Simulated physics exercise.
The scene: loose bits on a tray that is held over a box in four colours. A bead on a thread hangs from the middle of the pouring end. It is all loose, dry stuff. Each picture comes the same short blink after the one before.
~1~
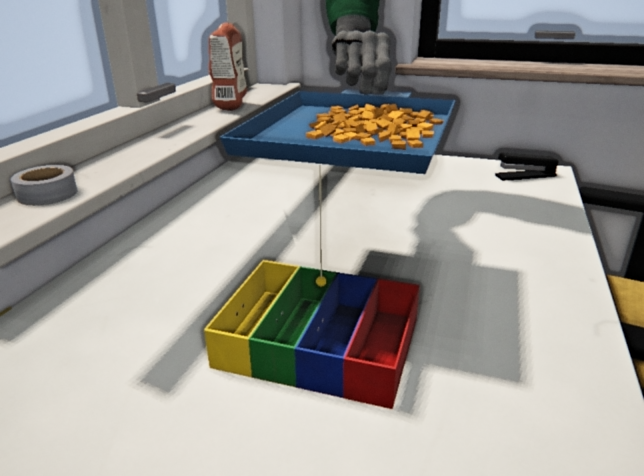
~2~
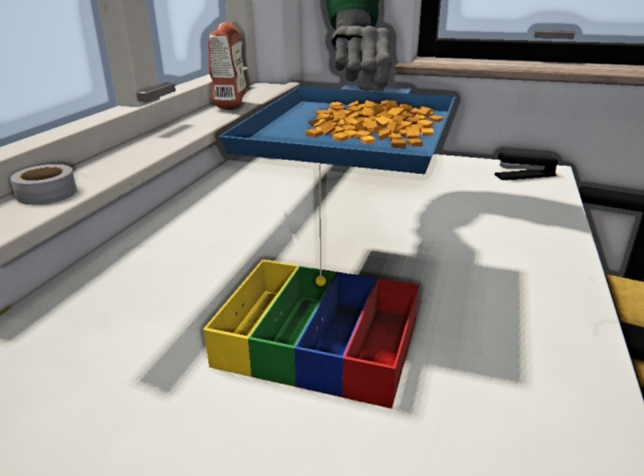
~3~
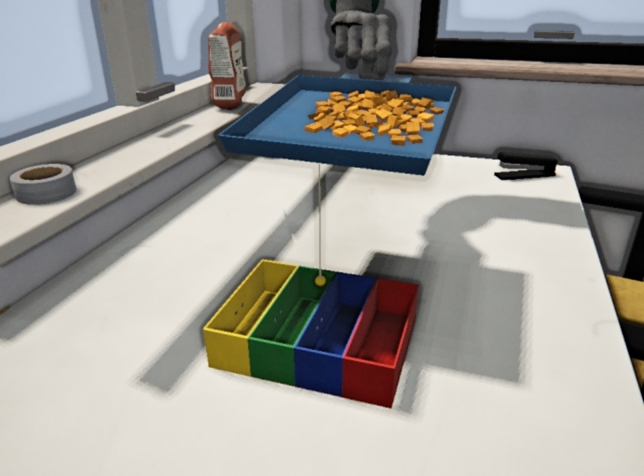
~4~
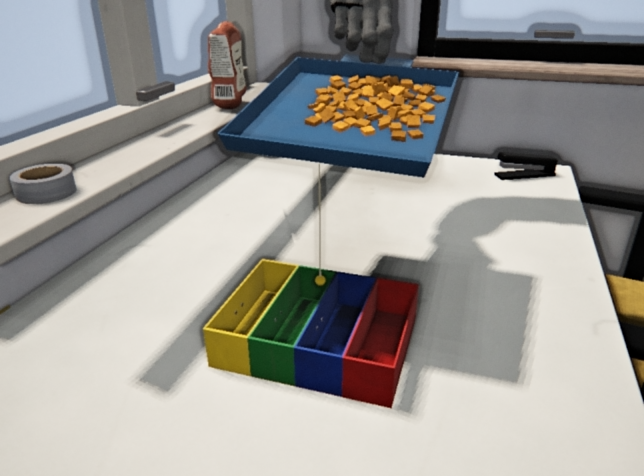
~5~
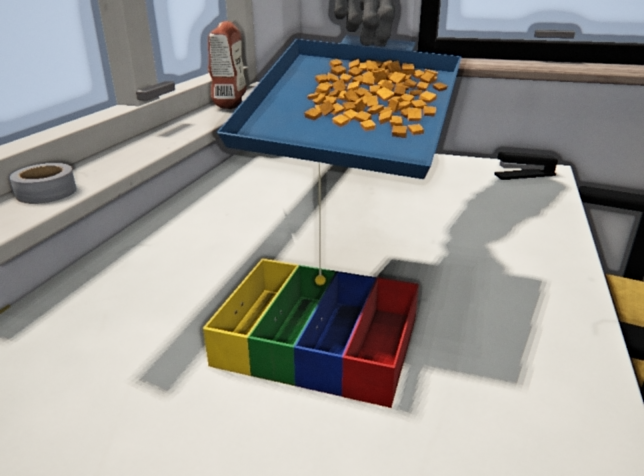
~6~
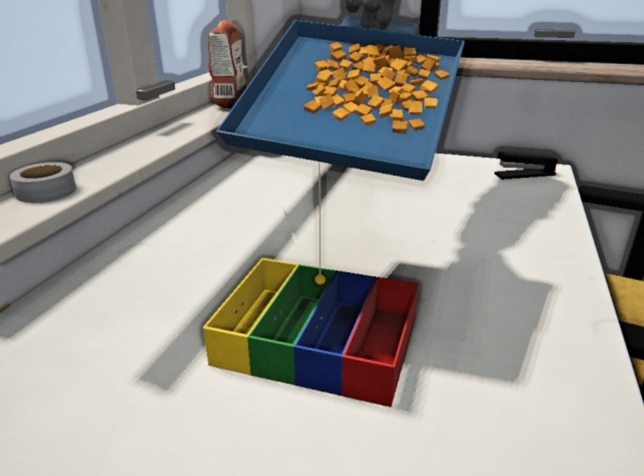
A blue tray of small orange crackers started out level above a box with yellow, green, blue and red sections, then a dark gloved-looking hand raised its far side, tilting it steadily toward the viewer.
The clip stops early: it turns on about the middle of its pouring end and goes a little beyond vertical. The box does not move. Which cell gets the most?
Most goes to the red cell.
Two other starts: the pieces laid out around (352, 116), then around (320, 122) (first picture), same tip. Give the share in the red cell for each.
The first gives 40 %, the second 30 %.
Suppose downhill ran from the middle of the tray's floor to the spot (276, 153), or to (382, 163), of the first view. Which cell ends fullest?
At the first place the yellow cell, at the second red.
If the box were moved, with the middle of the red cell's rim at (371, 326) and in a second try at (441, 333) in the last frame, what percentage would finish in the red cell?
The first gives 40 %, the second 10 %.
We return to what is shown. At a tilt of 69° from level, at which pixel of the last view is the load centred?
Near (379, 160).
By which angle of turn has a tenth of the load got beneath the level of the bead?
Near 80 degrees.
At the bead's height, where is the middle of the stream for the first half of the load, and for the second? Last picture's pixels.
The first part at (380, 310); the rest at (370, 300).
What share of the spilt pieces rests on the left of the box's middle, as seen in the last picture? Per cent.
About 10 per cent.
Soon, tray tipped steeply; most on the tray; a small part falling or outside the box.
A while on, tray tipped past a quarter turn; a small part on the tray; about a third in the red cell; a small part in the blue cell; a stray few in the green cell; about half falling or outside the box.
Towards the end, tray tipped past a quarter turn; about half in the red cell; about a quarter in the blue cell; a small part in the green cell; about a quarter falling or outside the box.
Finally, tray tipped past a quarter turn; about half in the red cell; about a quarter in the blue cell; a small part in the green cell; none in the yellow cell; about a quarter outside the box.
